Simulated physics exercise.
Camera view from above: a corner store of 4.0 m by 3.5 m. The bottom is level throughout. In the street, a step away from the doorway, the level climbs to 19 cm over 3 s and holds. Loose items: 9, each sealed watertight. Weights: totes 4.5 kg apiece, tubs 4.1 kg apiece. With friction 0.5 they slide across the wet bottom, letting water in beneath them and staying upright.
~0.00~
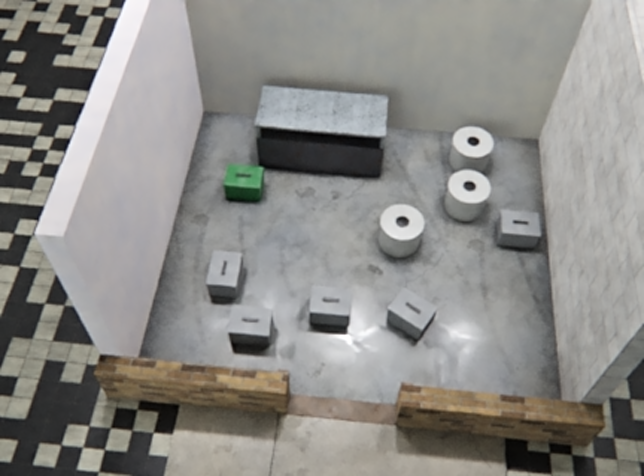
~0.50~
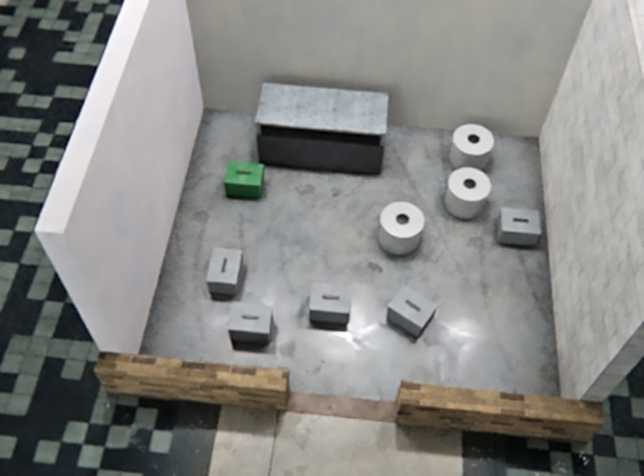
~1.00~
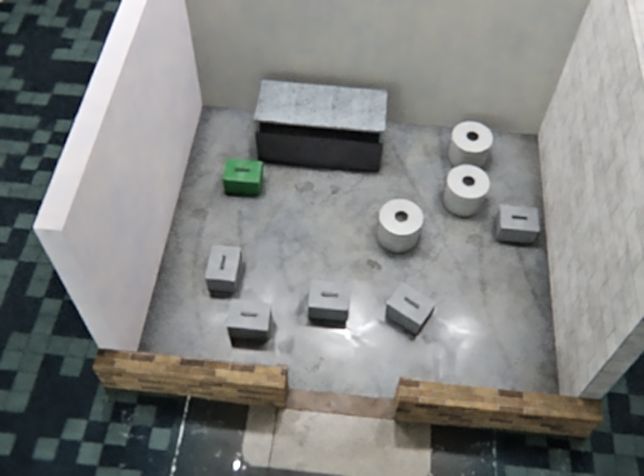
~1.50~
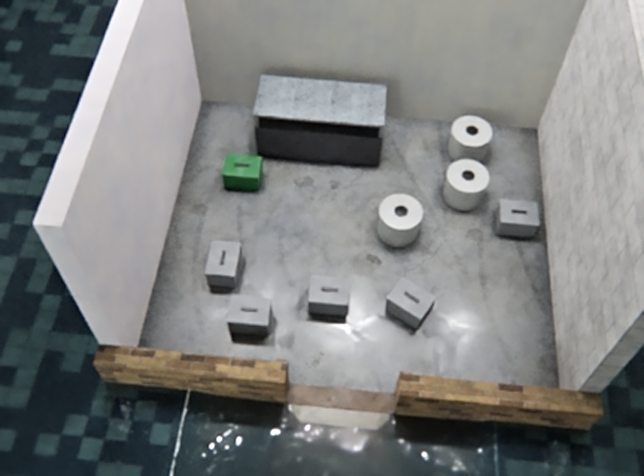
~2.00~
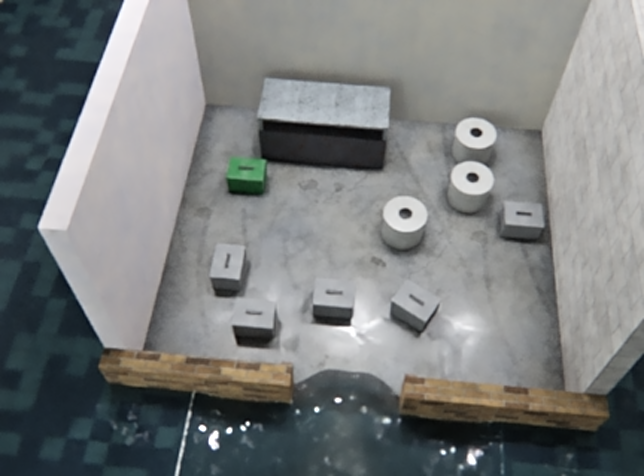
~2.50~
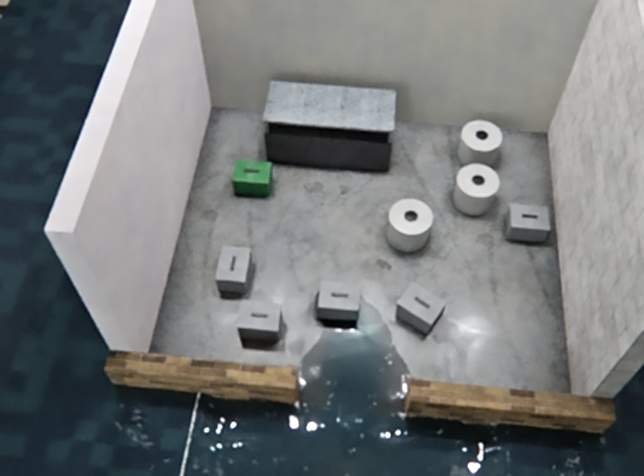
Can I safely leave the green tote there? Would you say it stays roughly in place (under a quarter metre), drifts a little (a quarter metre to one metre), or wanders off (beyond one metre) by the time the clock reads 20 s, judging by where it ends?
I would say it drifts a little.
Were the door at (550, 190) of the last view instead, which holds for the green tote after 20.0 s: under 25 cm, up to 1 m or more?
Note: Green tote displaced a short distance.
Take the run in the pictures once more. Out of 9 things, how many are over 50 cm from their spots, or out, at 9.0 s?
The number I get is 5.
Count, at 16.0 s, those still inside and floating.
Count at that moment: 9.
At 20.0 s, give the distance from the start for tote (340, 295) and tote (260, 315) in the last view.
The first is 250 cm from its start, the second 80 cm.
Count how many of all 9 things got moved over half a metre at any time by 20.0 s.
Total: 9.
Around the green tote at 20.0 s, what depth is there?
I'd put it at about 18 cm.
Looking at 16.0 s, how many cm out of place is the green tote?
Displacement by then near 60 cm.
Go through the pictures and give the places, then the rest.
In the first picture, the green tote at (244, 176) rests on the ground; 0.0 m2 under water; 0 of 9 have shifted.
In the second picture, the green tote at (244, 173) rests on the ground; water covers 0.0 m2; 0 of 9 have shifted.
In the third picture, the green tote at (243, 170) rests on the ground; 0.0 m2 under water; 0 of 9 have shifted.
In the fourth picture, the green tote at (242, 166), on the bottom; 0.0 m2 under water; 0 of 9 have shifted.
In the fifth picture, the green tote at (246, 169), on the bottom; 0.1 m2 under water; 0 of 9 have shifted.
In the sixth picture, the green tote at (252, 171) rests on the ground; water covers 0.7 m2; 0 of 9 have shifted.
After 4.0 s the green tote is near (252, 171), 0.0 m from its start, aground; 0 afloat.
After 9.0 s the green tote is near (250, 116), 0.8 m from its start, afloat; 8 afloat.
After 16.0 s the green tote is near (239, 128), 0.6 m from its start, afloat; 9 afloat.
After 20.0 s the green tote is near (218, 124), 0.7 m from its start, afloat; 9 afloat.
